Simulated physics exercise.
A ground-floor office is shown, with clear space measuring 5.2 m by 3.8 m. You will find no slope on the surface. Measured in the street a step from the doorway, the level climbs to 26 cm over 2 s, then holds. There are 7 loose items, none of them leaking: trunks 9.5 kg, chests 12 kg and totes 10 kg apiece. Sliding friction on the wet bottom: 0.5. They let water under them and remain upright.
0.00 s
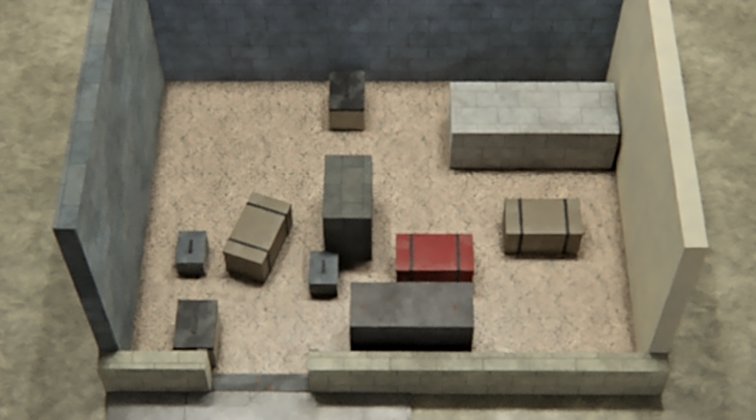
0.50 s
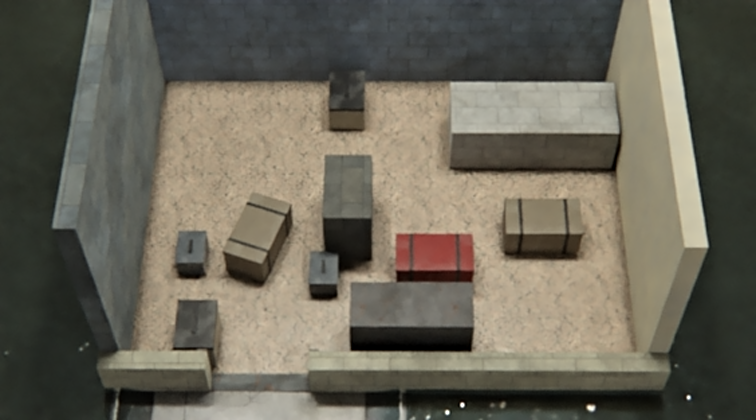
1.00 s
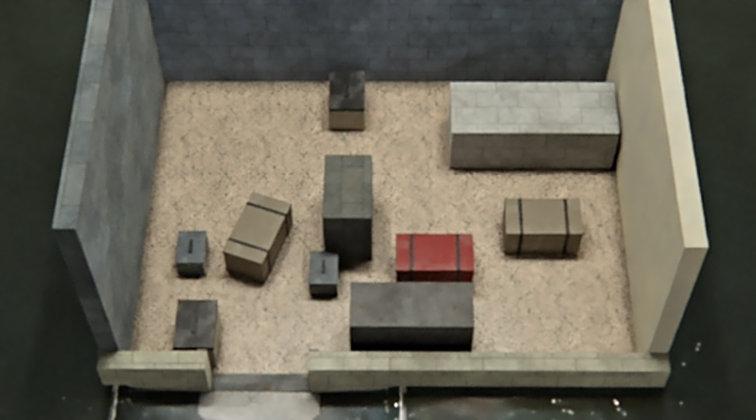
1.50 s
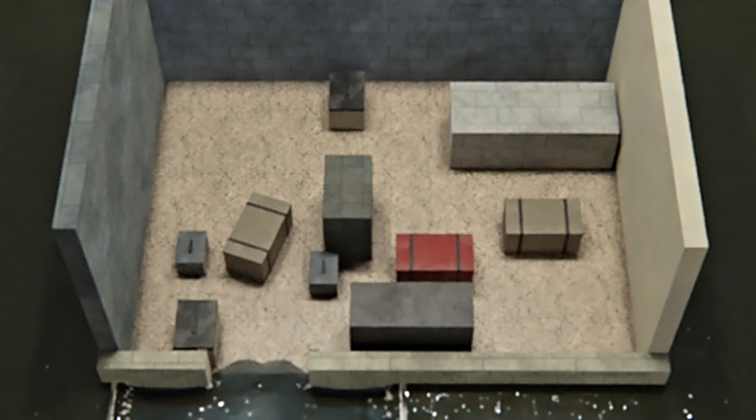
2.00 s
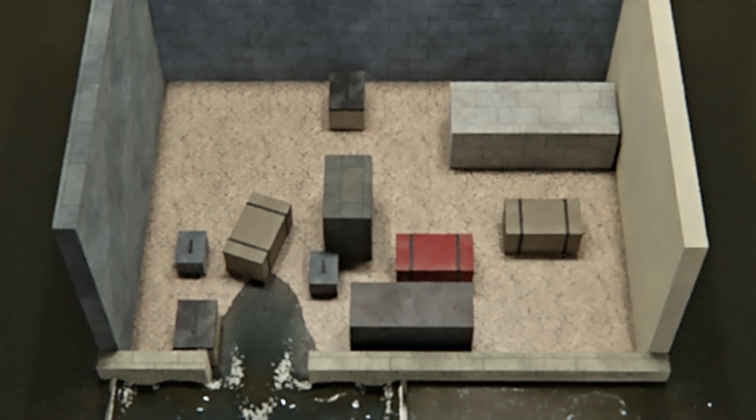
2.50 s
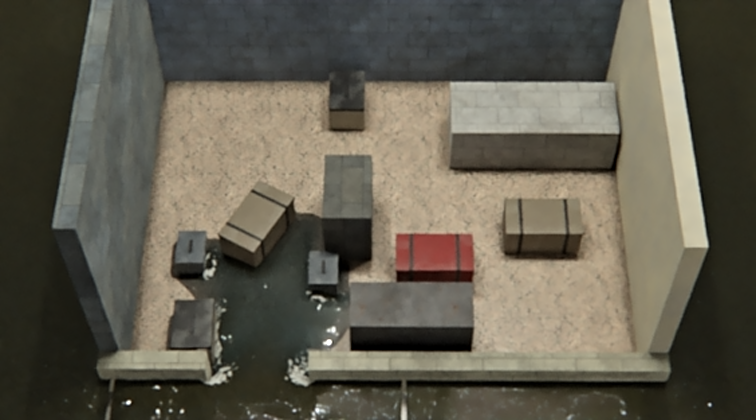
Dark water surrounded a small walled room, then poured in through the gap in the front wall and spread between the boxes, nudging a tan trunk slightly while the red one stayed put.
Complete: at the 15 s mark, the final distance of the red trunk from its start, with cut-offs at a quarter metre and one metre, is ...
Past one metre.
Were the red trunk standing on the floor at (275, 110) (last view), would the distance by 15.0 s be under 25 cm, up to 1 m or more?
It travels far.
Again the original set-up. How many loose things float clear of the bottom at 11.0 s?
The count is 6.
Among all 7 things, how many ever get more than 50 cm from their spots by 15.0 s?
By my count, 7.
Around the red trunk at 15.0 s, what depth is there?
Roughly 16 cm at that moment.
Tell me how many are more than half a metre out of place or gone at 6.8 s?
Tally at that time: 4.
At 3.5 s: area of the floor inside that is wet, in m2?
About 8.5 m2 is covered.
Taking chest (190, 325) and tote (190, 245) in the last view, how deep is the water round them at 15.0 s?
Around 14 cm and 17 cm.
After 3.5 s the red trunk is near (435, 252), 0.0 m from its start, aground; 1 afloat.
After 6.8 s the red trunk is near (464, 233), 0.4 m from its start, aground; 2 afloat.
After 11.0 s the red trunk is near (533, 269), 1.0 m from its start, afloat; 6 afloat.
After 15.0 s the red trunk is near (565, 277), 1.4 m from its start, afloat; 7 afloat.
